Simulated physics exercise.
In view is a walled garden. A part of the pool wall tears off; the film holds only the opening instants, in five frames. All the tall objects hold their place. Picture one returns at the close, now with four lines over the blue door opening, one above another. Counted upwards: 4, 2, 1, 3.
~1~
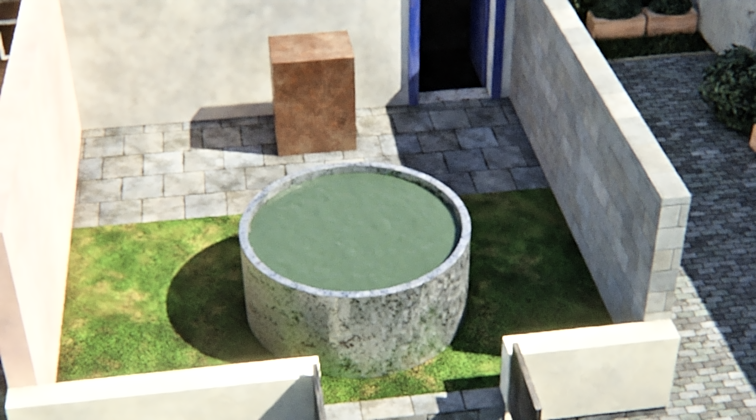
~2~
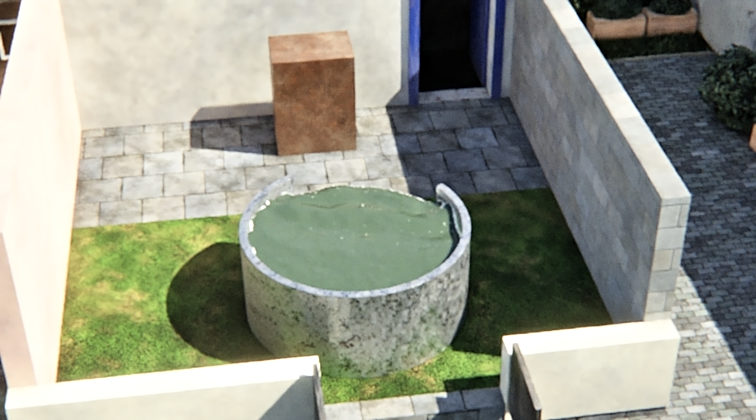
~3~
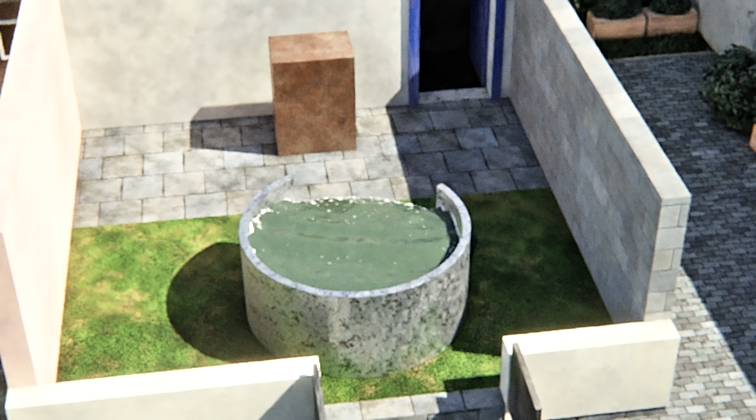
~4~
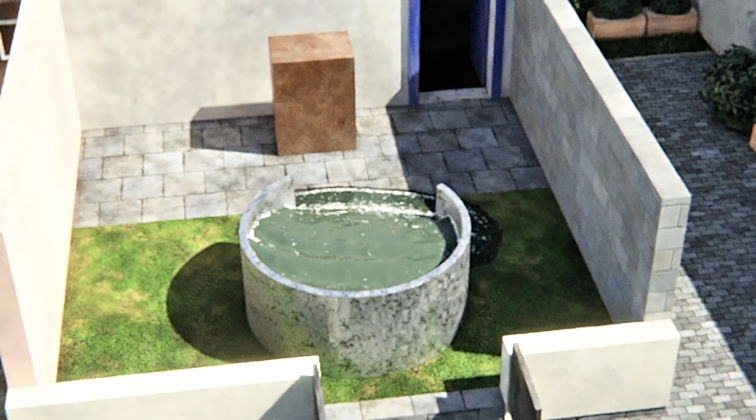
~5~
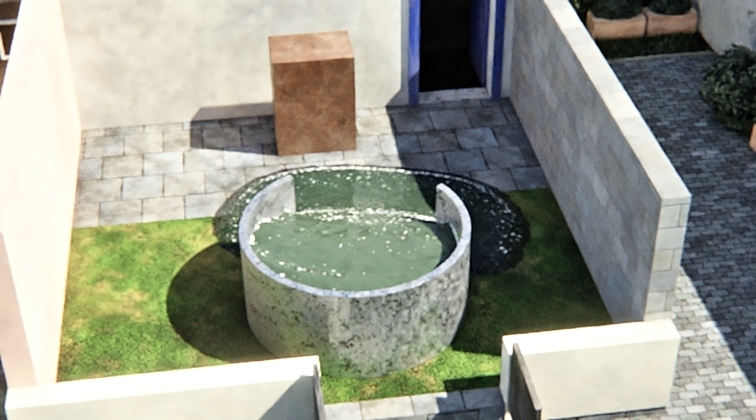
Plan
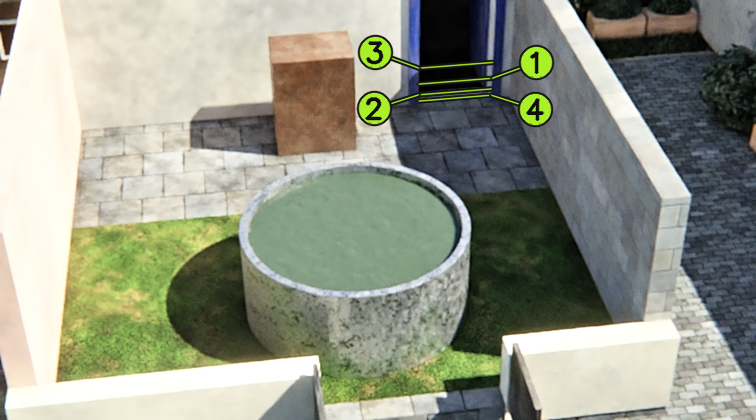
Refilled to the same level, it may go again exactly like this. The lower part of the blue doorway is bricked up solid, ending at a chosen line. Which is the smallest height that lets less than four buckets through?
That is mark 3.
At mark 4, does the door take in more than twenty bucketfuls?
Yes, clearly.
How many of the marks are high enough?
One of the four.
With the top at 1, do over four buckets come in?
Yes, it does.
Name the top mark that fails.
1.
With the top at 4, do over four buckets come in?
Yes, that goes wrong.
On the marked copy, 1 at (455, 81); 2 at (455, 91); 3 at (456, 65); 4 at (455, 98); from the bottom up 4, 2, 1, 3.
Choosing 1, about 10 bucketfuls get in.
Choosing 2, dozens of bucketfuls pour in.
Choosing 3, a splash gets over, under a bucket.
Choosing 4, dozens of bucketfuls pour in.
